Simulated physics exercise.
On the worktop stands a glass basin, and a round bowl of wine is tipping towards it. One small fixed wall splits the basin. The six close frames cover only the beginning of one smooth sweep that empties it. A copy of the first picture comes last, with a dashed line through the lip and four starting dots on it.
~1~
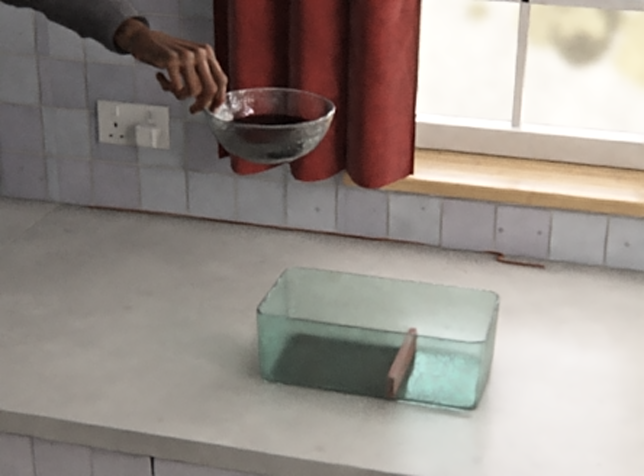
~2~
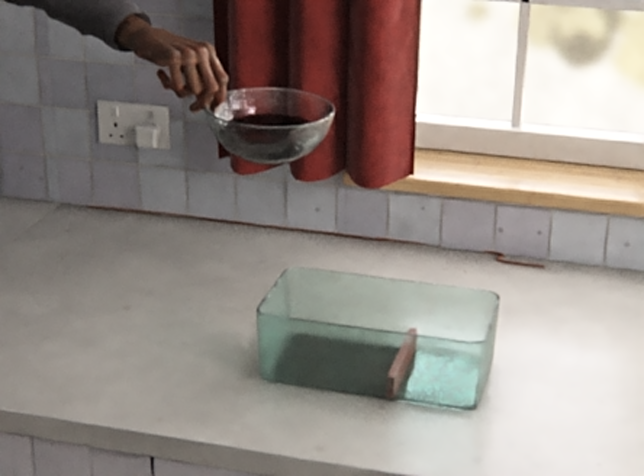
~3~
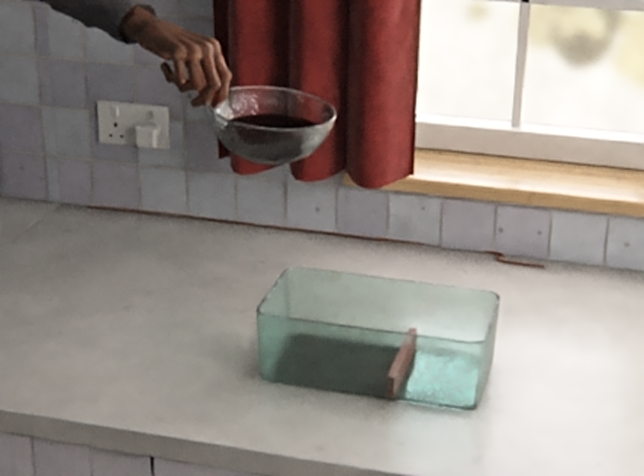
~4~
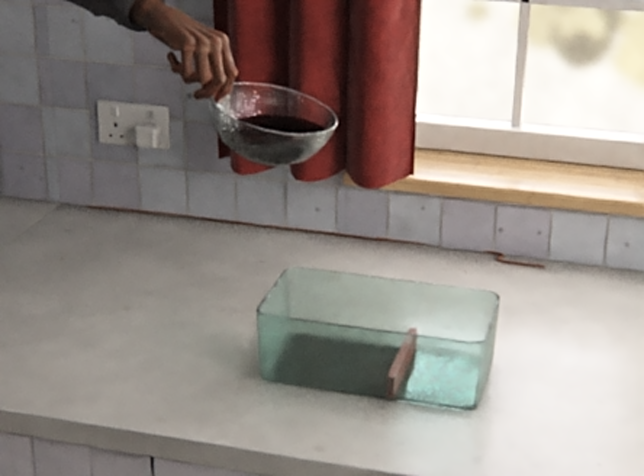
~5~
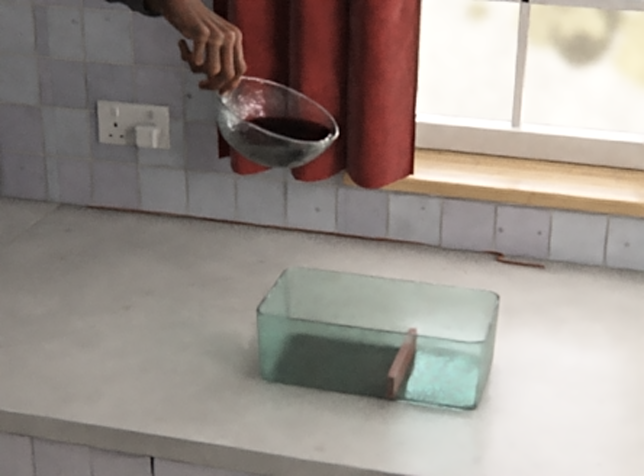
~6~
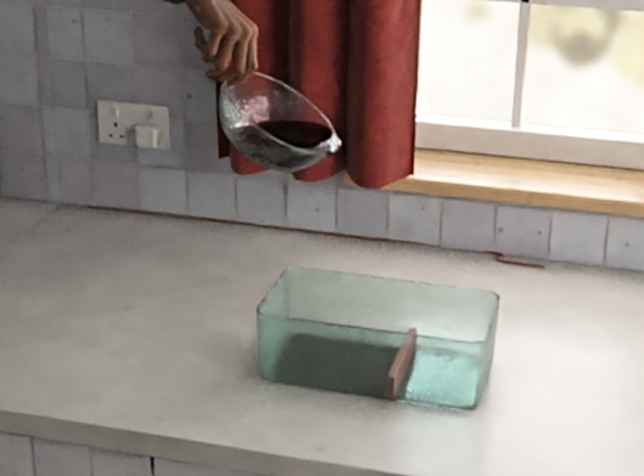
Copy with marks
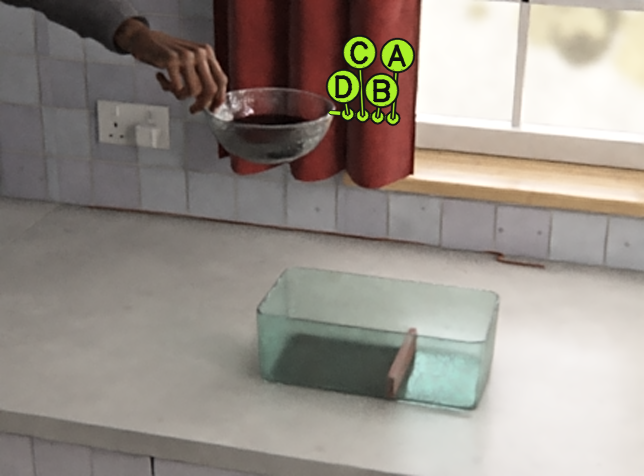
A hand held a glass bowl of dark red wine above a divided glass basin on the worktop, then gradually tilted it to the right until the wine just reached over the lip.
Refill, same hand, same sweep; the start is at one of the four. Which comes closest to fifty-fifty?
C beats the others.
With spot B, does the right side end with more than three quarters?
No.
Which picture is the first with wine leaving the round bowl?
Picture 6.
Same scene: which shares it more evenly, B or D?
That is spot B.
In lime, A at (392, 118); B at (377, 116); C at (362, 115); D at (347, 114).
If A is chosen, about 21 % ends left of the wall and 76 % right of it.
If B is chosen, about 34 % ends left of the wall and 64 % right of it.
If C is chosen, about 55 % ends left of the wall and 43 % right of it.
If D is chosen, about 82 % ends left of the wall and 16 % right of it.
